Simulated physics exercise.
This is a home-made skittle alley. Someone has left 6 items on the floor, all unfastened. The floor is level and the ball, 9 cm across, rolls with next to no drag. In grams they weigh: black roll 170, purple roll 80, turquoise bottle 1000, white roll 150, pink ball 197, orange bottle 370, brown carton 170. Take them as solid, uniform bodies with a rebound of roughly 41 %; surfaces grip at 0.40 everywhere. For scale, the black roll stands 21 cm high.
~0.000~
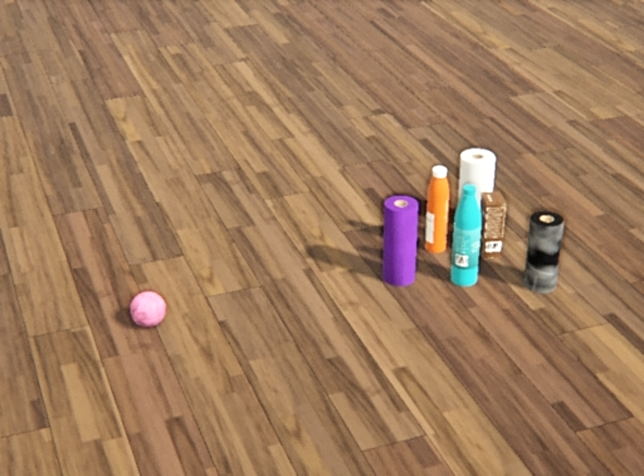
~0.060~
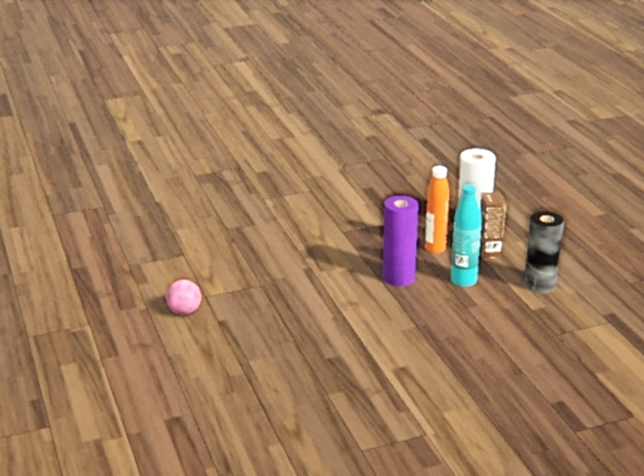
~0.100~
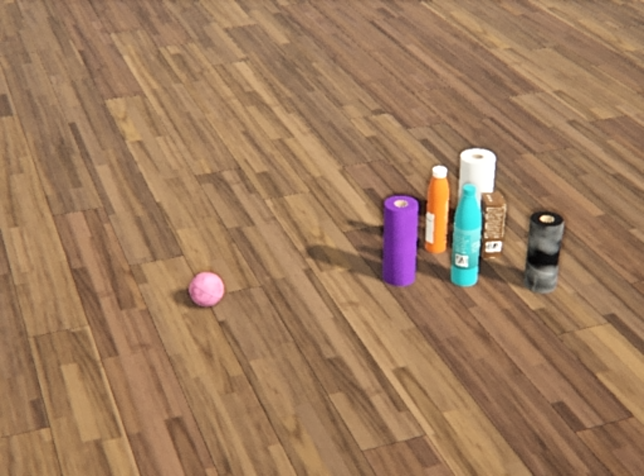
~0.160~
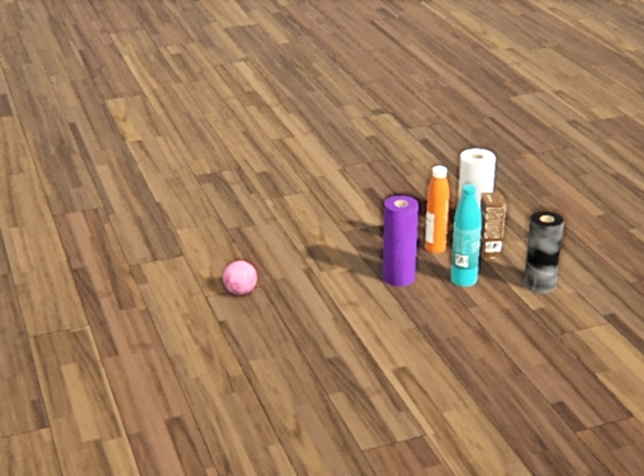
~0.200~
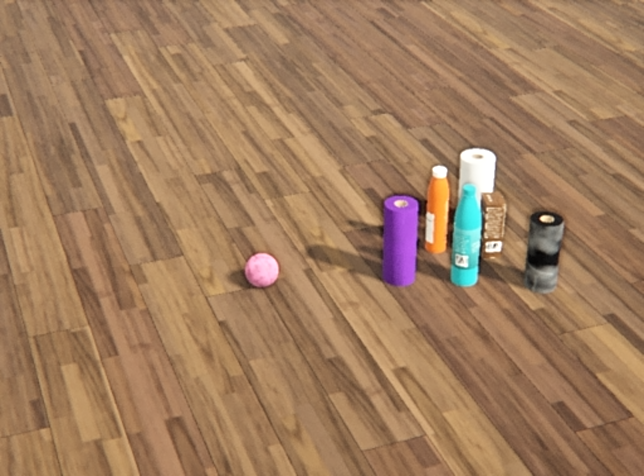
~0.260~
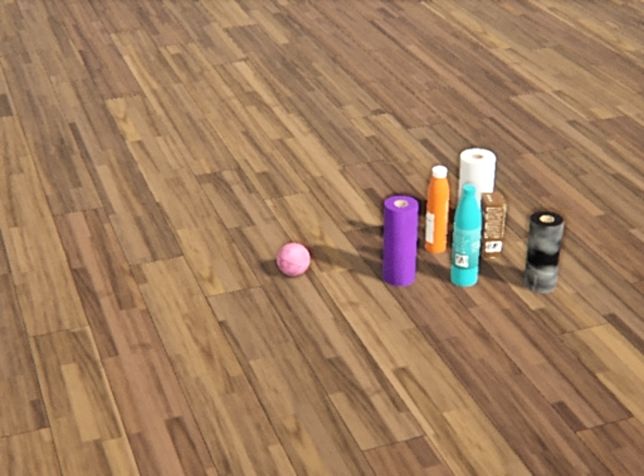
The clip shows a pink ball rolling steadily rightward and slightly away across a wooden floor, nearing a purple roll that stands motionless with an orange bottle, a turquoise bottle, a white roll, a brown carton and a black roll.
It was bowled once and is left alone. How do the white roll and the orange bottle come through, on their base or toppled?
The white roll falls over, the orange bottle is still upright.
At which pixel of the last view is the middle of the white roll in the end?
Near (574, 218).
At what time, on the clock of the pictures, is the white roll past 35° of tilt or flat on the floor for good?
Near 0.9 s.
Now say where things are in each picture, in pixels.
In the first picture, ball has run 0 cm; pink ball (148, 309); orange bottle (437, 210).
In the second picture, ball has run 11 cm; pink ball (183, 298); turquoise bottle (467, 235).
In the third picture, ball has run 18 cm; pink ball (206, 290); black roll (544, 252).
In the fourth picture, ball has run 28 cm; pink ball (240, 278); turquoise bottle (467, 235).
In the fifth picture, ball has run 35 cm; pink ball (262, 271); black roll (544, 252).
In the sixth picture, ball has run 46 cm; pink ball (293, 260); orange bottle (437, 210).
Around 0.56 s, ball has run 98 cm; pink ball near (437, 210).
Around 0.86 s, ball has run 130 cm; pink ball near (487, 169); white roll at 36° to upright near (536, 191).
Around 1.16 s, ball has run 163 cm; pink ball near (526, 132); white roll on its side near (574, 217).
Around 1.66 s, pink ball near (582, 82); white roll on its side near (574, 218).
Finally (1.9 s), on their side or leaning hard on the floor, white roll; the other 5 still in place (within 8 cm). Final places as that camera would see them, white roll near (574, 218), orange bottle near (437, 210).
